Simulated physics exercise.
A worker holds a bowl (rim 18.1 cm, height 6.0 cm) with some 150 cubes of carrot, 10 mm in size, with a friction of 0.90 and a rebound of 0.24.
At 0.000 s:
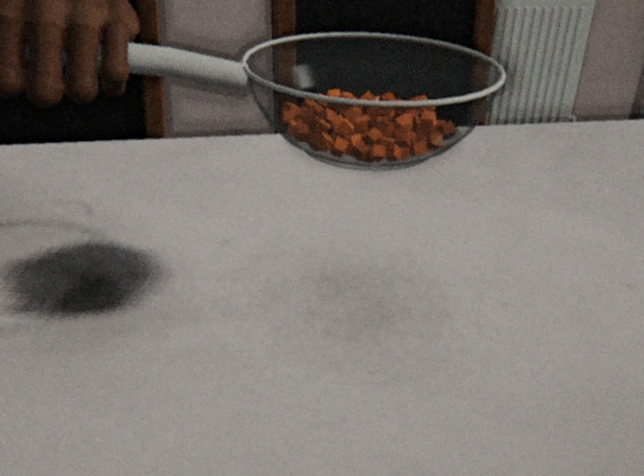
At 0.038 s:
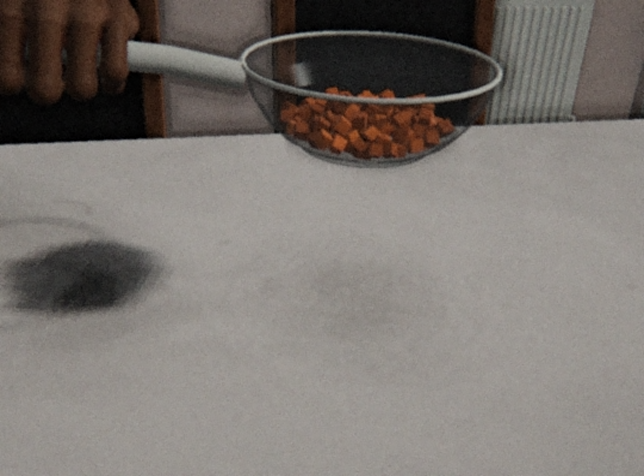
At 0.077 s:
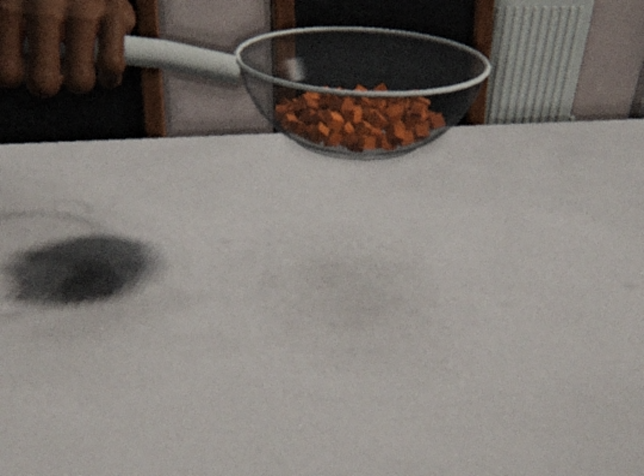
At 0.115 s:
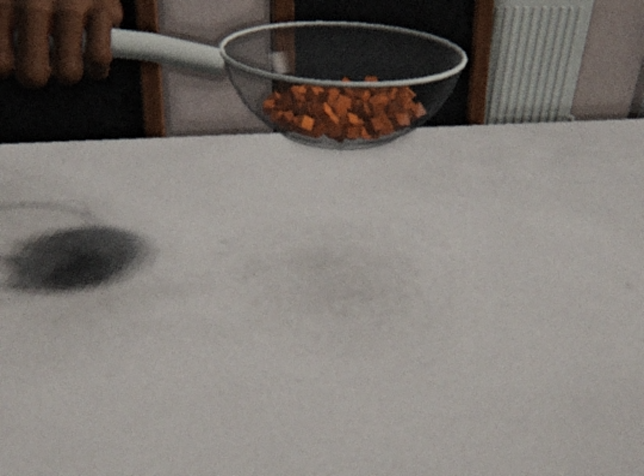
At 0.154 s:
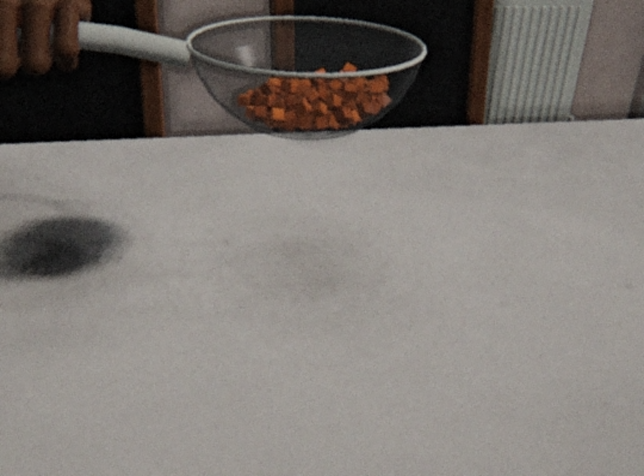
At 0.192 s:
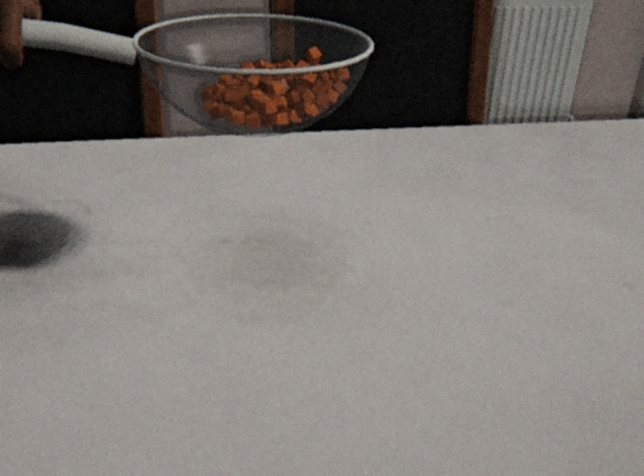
Above a pale tabletop, a hand held a clear bowl of orange carrot cubes by its white handle, barely moving it at first, then swept it left and slightly upward, faster and faster, keeping it level.
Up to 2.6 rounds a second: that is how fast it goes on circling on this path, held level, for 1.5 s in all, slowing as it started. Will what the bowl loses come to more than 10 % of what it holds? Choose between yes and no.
I choose yes.
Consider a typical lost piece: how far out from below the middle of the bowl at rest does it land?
Distance: Around 48 centimetres.
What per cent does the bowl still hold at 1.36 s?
Load share: Close to 0 %.
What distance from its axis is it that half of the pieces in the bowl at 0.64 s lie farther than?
7.0 cm.
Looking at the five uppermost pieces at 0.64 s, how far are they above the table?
Roughly 23 cm.
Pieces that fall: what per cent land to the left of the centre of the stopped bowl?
40 %.
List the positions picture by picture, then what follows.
The first picture shows bowl at (368, 117); tilt 0 degrees; moved 0.0 cm; top of the load at (347, 100).
The second picture shows bowl at (366, 114); tilt 0 degrees; moved 0.5 cm; top of the load at (367, 100).
The third picture shows bowl at (358, 107); tilt 0 degrees; moved 1.8 cm; top of the load at (360, 97).
The fourth picture shows bowl at (340, 97); tilt 0 degrees; moved 4.1 cm; top of the load at (331, 89).
The fifth picture shows bowl at (305, 88); tilt 0 degrees; moved 7.1 cm; top of the load at (327, 80).
The sixth picture shows bowl at (255, 85); tilt 0 degrees; moved 10.4 cm; top of the load at (302, 69). Its speed is now 1.20 m/s.
Then, at 0.64 s, bowl 35 %, fallen in front of where it stops 20 %, in the air 45 %; middle of the pieces not yet landed near (377, 83).
After 1.02 s, fallen behind where it stops 20 %, bowl 5 %, fallen in front of where it stops 25 %, fallen left of where it stops 15 %, fallen right of where it stops 25 %, in the air 10 %; middle of the pieces not yet landed near (425, 112).
Then, at 1.36 s, fallen behind where it stops 20 %, fallen in front of where it stops 30 %, fallen left of where it stops 20 %, fallen right of where it stops 25 %.
After 1.69 s, fallen behind where it stops 25 %, fallen in front of where it stops 25 %, fallen left of where it stops 15 %, fallen right of where it stops 35 %.
At rest (1.9 s), fallen behind where it stops 25 %, fallen in front of where it stops 25 %, fallen left of where it stops 15 %, fallen right of where it stops 35 %.
